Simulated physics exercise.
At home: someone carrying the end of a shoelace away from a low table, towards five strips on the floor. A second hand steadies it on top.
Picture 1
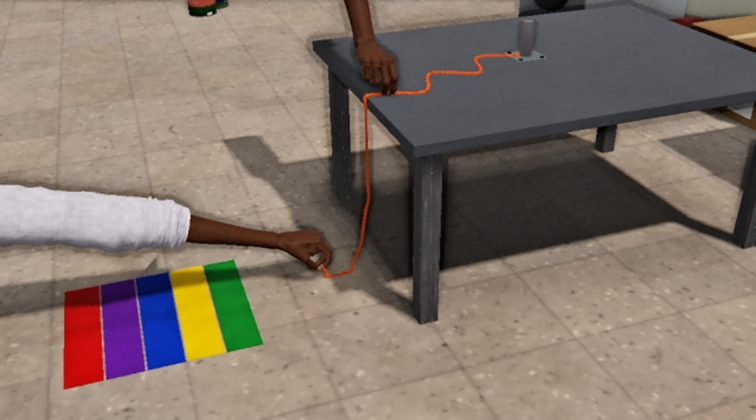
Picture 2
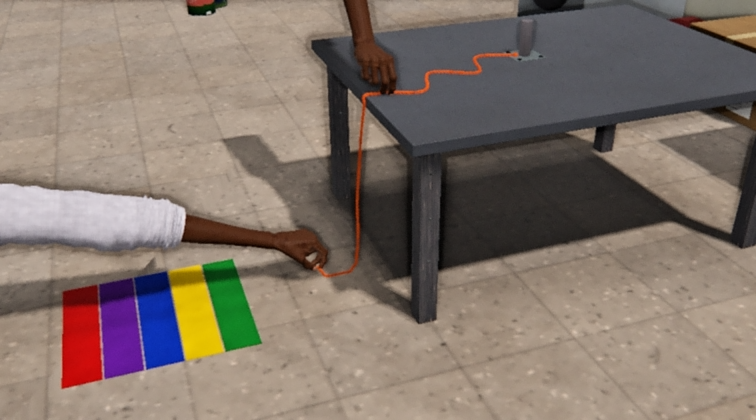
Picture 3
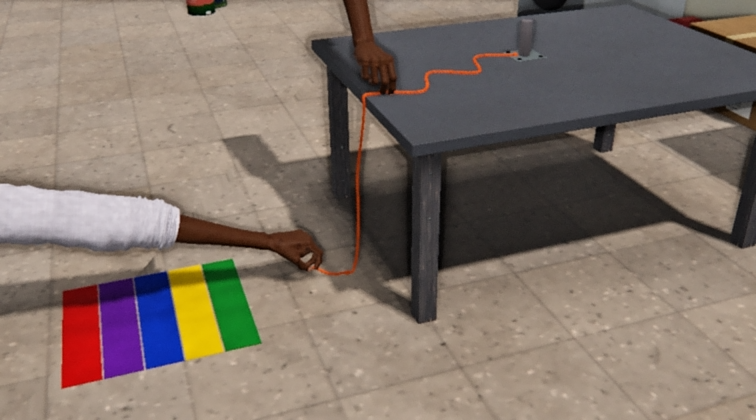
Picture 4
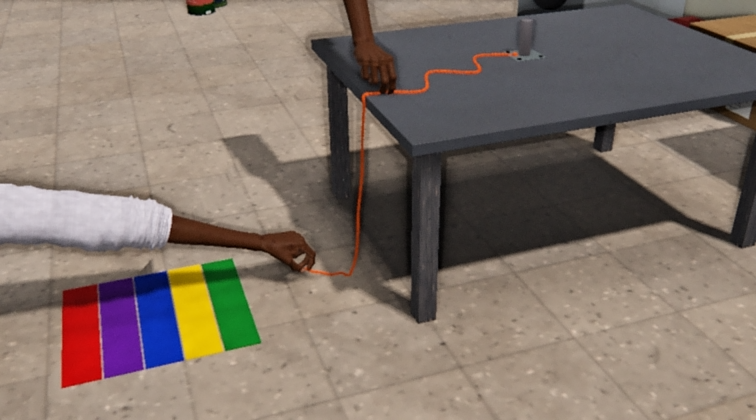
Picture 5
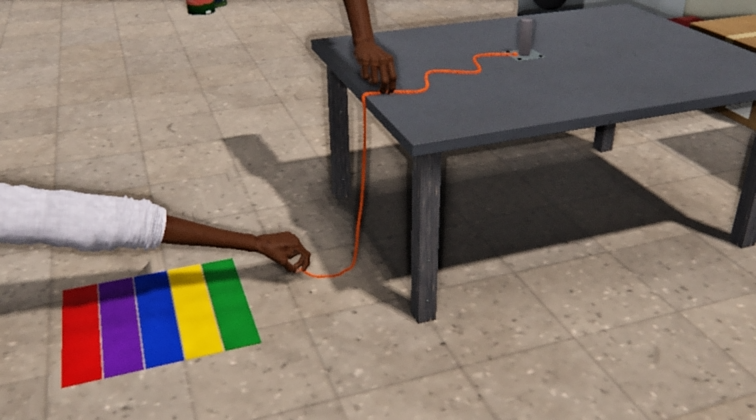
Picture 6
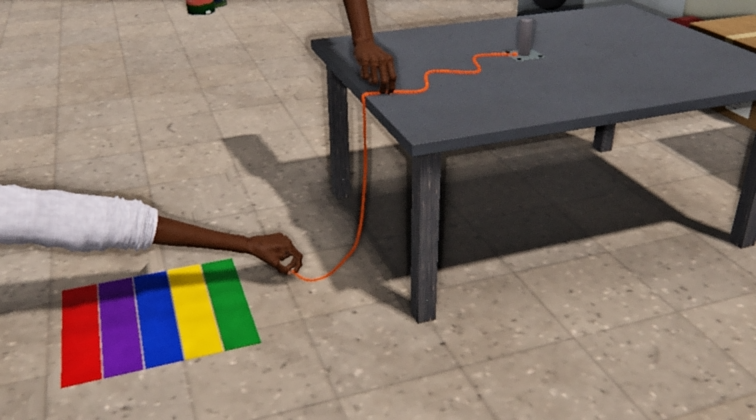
A hand slowly draws the end of an orange cord left, away from the table.
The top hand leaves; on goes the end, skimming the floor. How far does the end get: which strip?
Over purple.
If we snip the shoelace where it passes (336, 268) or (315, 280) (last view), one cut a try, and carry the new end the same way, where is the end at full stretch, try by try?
In that order: (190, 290) and (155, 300).
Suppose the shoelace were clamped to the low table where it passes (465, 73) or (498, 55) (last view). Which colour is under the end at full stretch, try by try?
One after the other, blue; purple.
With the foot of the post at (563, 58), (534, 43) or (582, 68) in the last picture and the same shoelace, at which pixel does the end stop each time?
About (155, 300), (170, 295) and (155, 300).
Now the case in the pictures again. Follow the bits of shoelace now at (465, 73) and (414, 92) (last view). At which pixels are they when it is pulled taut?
The first at (433, 74), the second at (347, 103).
A little later, end near (198, 290); over yellow.
Next, end near (148, 300); over blue.
When it is tight, end near (116, 307); over purple. The end stops over the purple strip.
